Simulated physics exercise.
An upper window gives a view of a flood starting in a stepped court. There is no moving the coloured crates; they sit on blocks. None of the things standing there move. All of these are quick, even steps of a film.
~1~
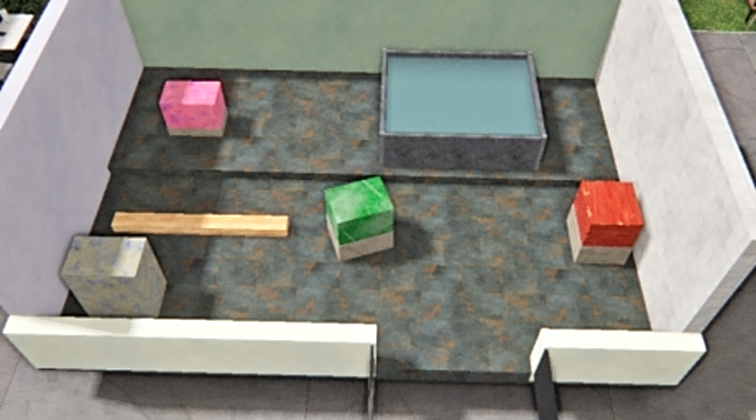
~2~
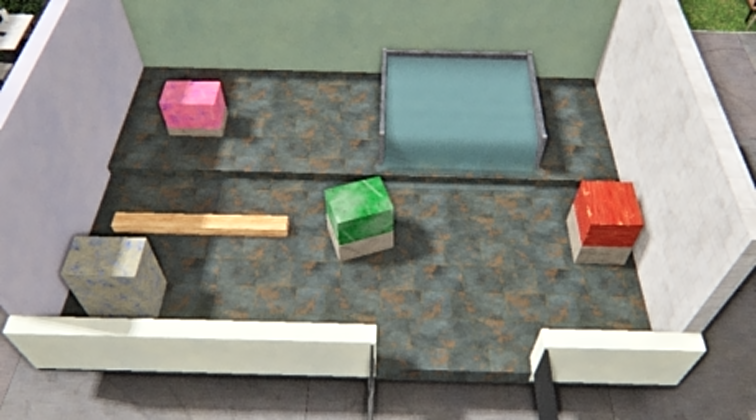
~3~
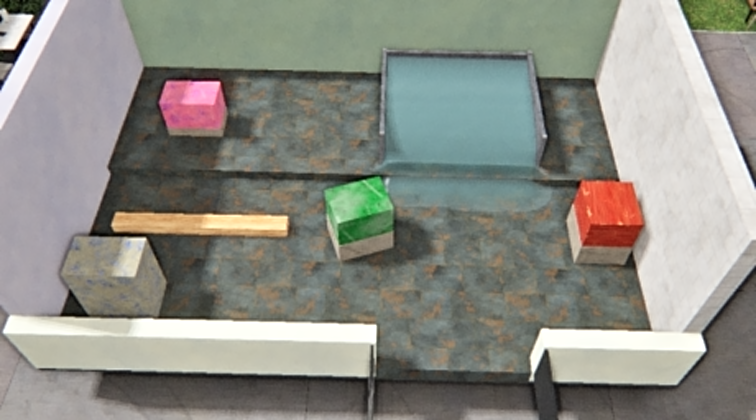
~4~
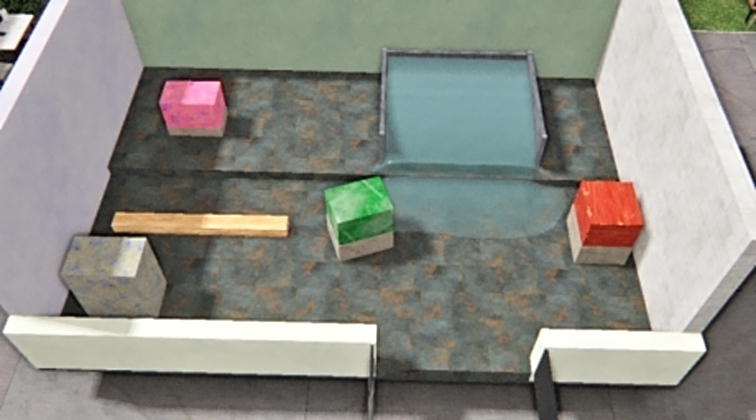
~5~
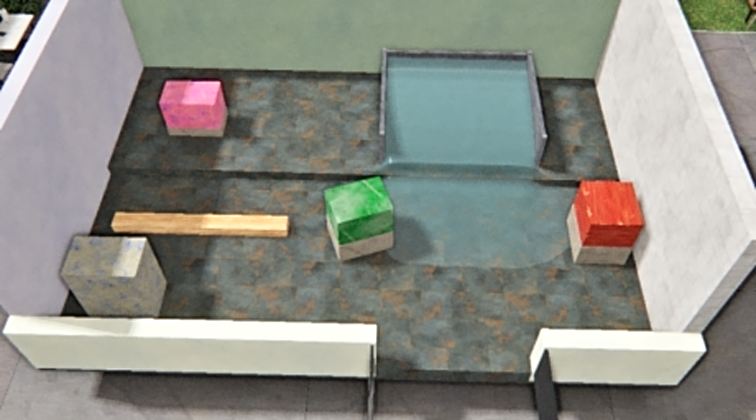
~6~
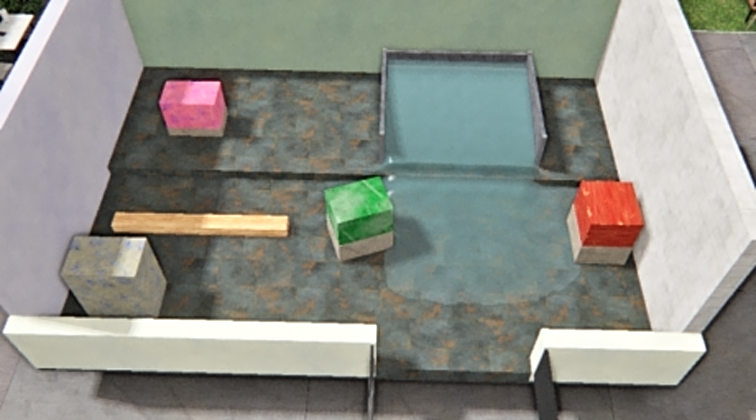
The clip opens on a walled, stepped court with pink, green and red crates on blocks and a full tank on the upper level. The tank's front is suddenly gone and water pours out, dropping over the step and spreading in a thin, widening sheet across the lower floor between the green and red crates.
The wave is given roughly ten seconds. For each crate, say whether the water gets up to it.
Green crate: No; pink crate: No; red crate: No.
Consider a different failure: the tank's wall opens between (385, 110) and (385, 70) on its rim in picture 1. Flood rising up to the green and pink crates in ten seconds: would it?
Green stays untouched; pink gets drenched.
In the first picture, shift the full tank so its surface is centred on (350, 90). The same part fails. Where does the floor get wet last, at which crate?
Answer: The crate marked pink.
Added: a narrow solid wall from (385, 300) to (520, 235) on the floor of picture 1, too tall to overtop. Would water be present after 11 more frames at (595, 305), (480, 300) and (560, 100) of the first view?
One by one: Soaked, spared, spared.
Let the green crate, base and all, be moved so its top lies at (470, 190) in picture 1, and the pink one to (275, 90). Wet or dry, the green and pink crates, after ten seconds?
I reckon the green one is hit by the flood, while the pink one is missed.
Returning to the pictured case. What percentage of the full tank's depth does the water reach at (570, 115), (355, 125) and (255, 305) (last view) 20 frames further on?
0, 0 and 4 in a hundred, in turn.
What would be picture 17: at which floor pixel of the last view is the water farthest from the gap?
Near (166, 218).
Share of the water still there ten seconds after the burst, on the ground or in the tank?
Roughly 38 parts in every hundred.
A moment on, water covers 30 % of the floor; the green crate water round its plinth, the pink crate not reached, the red crate water round its plinth.
Next, water covers 40 % of the floor; the green crate water round its plinth, the pink crate not reached, the red crate water round its plinth.
Then, water covers 50 % of the floor; the green crate water round its plinth, the pink crate not reached, the red crate water round its plinth.
Later, water covers 55 % of the floor; the green crate water round its plinth, the pink crate not reached, the red crate water round its plinth.
In the end, water covers 60 % of the floor; the green crate stayed above the water, the pink crate stayed above the water, the red crate stayed above the water.
